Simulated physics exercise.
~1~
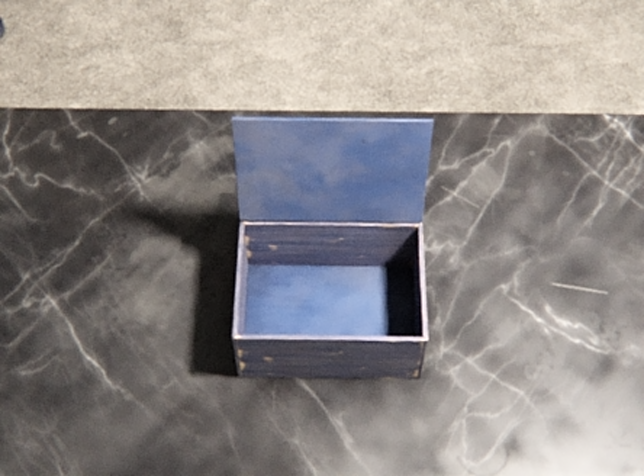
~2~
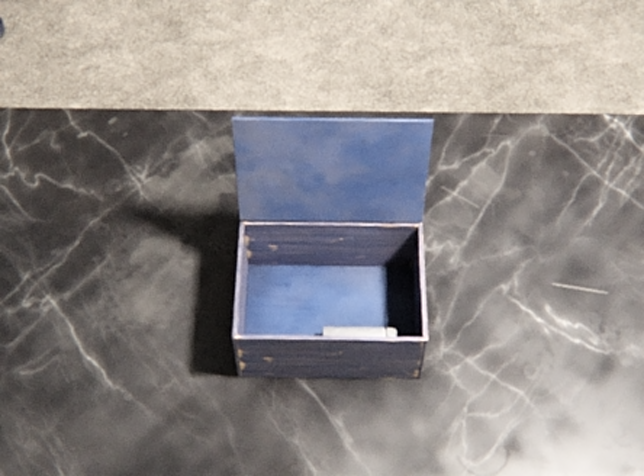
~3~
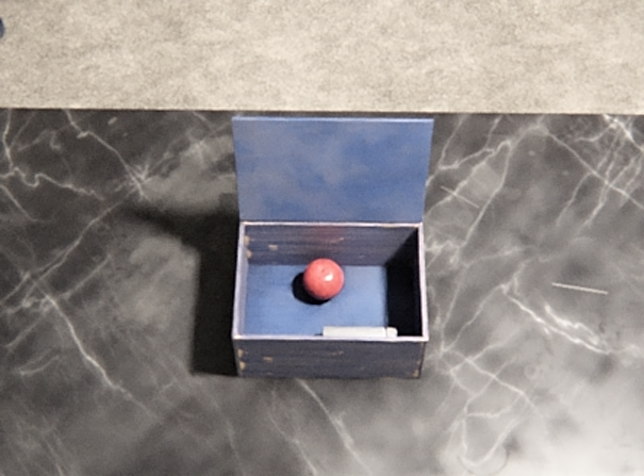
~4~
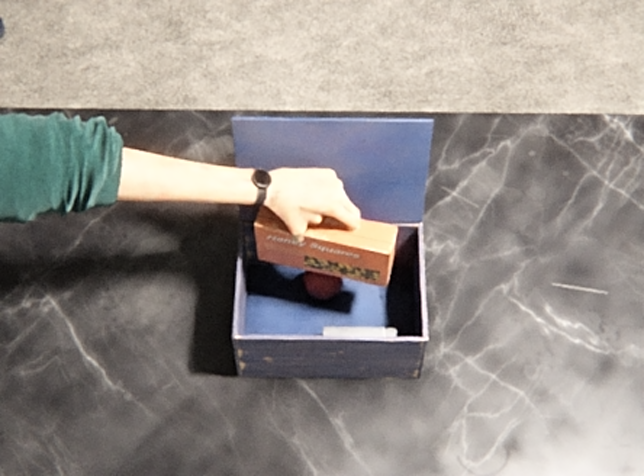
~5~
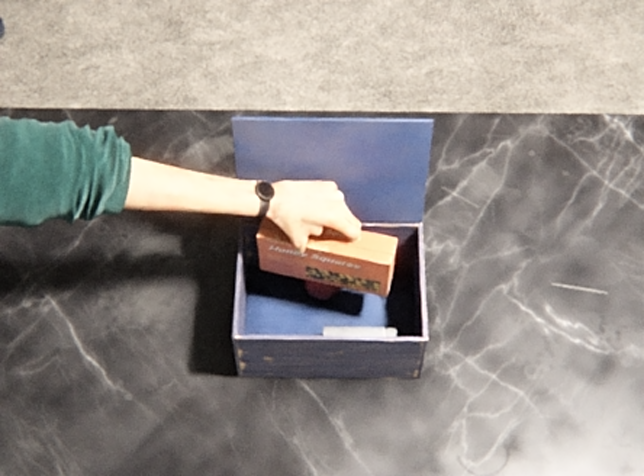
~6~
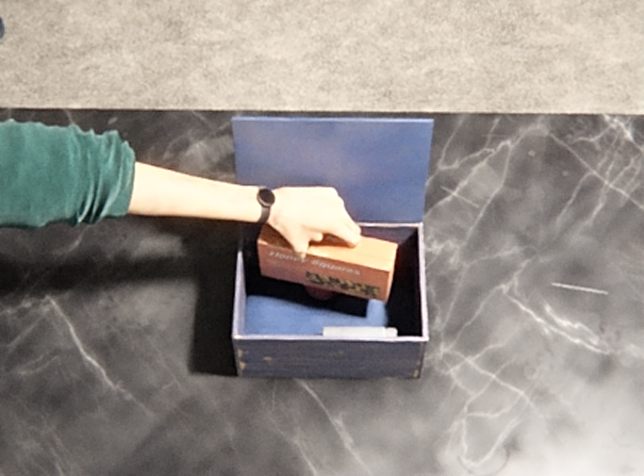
In an open blue box on a dark marbled surface, a small pale object appeared, then a red apple, before a hand reached in from the left and lowered an orange packet slightly over the apple.
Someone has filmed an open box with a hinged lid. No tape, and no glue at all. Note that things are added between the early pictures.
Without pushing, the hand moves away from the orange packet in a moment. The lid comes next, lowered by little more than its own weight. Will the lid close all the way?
Yes, the lid closes fully.
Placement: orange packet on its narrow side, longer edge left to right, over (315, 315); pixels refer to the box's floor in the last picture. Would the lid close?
After that, the lid lies down snugly.
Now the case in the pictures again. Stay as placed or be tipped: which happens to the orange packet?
Result: The orange packet leans over.
Then, 0.40 s after the last picture, orange packet tipped 75° from how it was near (317, 313).
Then, 1.30 s after the last picture, lid 79° above the rim; orange packet tipped 53° from how it was near (316, 322); grey shaker rolled a little.
Then, 1.70 s after the last picture, lid 49° above the rim; orange packet tipped 53° from how it was near (316, 322); grey shaker rolled a little.
Then, 2.00 s after the last picture, lid 17° above the rim; orange packet tipped 53° from how it was near (316, 322); grey shaker rolled a little.
At rest, lid shut; tipped over in the box, orange packet; the other 2 in place. Seen from the same camera at the end, orange packet near (316, 322).
